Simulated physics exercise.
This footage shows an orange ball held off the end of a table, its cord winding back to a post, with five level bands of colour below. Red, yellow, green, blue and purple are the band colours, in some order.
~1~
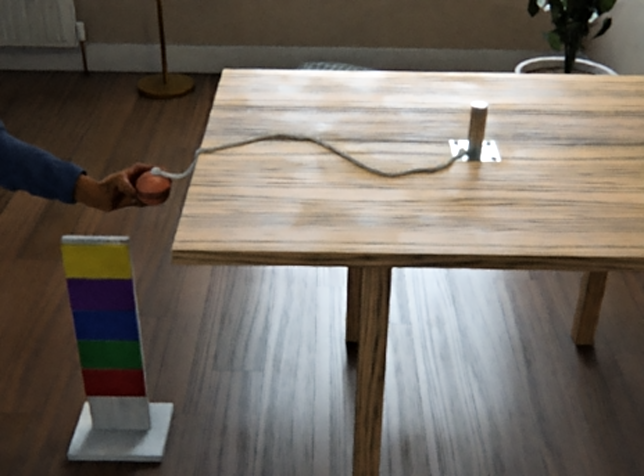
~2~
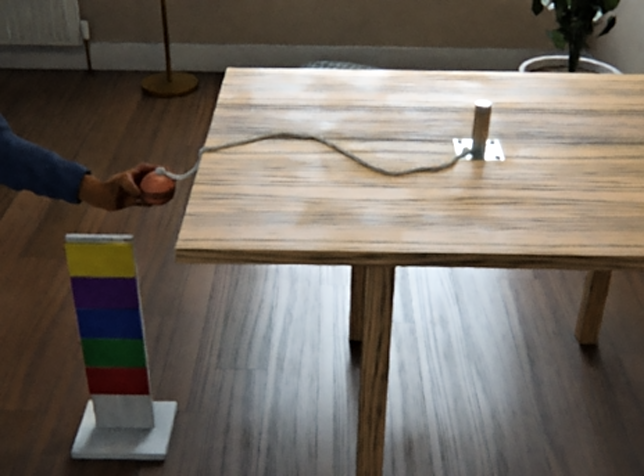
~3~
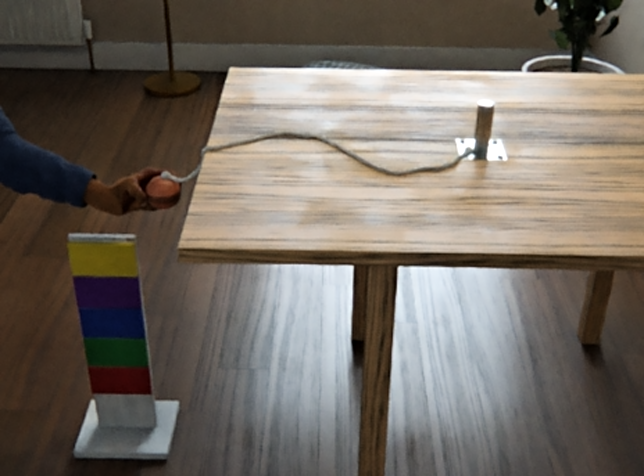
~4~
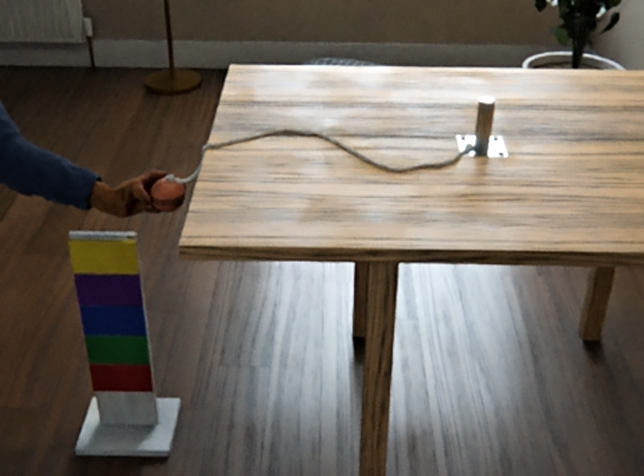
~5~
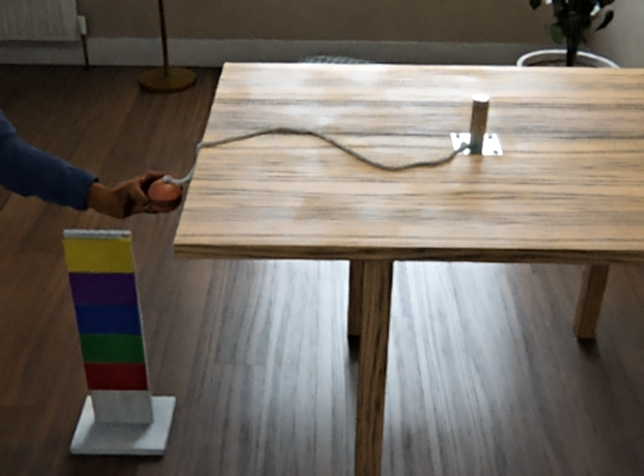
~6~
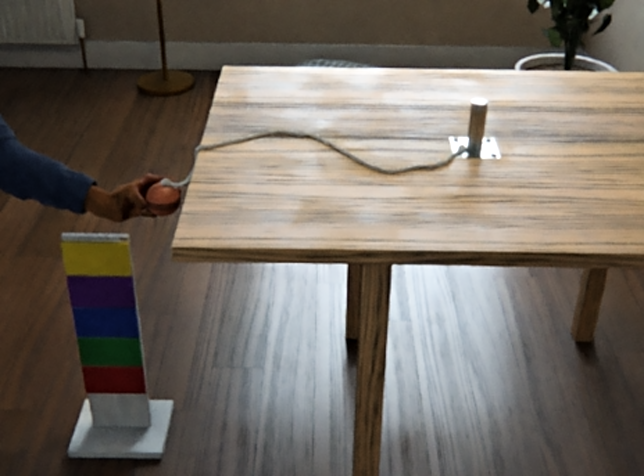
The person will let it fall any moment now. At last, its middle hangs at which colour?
At purple.
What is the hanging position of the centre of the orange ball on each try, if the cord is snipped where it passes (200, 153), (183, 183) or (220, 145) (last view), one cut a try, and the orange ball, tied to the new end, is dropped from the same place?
I'd expect it near (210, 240) on the first try, near (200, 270) on the second and near (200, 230) on the third.
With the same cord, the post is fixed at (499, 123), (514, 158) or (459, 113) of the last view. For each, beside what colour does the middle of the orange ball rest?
Taking each post in turn, it's yellow, then yellow, then purple.
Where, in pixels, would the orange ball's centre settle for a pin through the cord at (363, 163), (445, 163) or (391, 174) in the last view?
Approximately (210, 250), (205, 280) and (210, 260), respectively.
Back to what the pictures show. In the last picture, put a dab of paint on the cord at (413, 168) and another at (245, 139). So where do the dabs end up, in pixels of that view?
Point one: (377, 149); point two: (198, 187).
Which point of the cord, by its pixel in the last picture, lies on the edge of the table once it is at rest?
(279, 132), approximately.
Soon after, ball near (185, 283); level with purple.
Then, ball near (233, 292); level with purple.
Further on, ball near (205, 294); level with purple.
At rest, ball near (201, 295); level with purple. Its middle rests at the purple band.
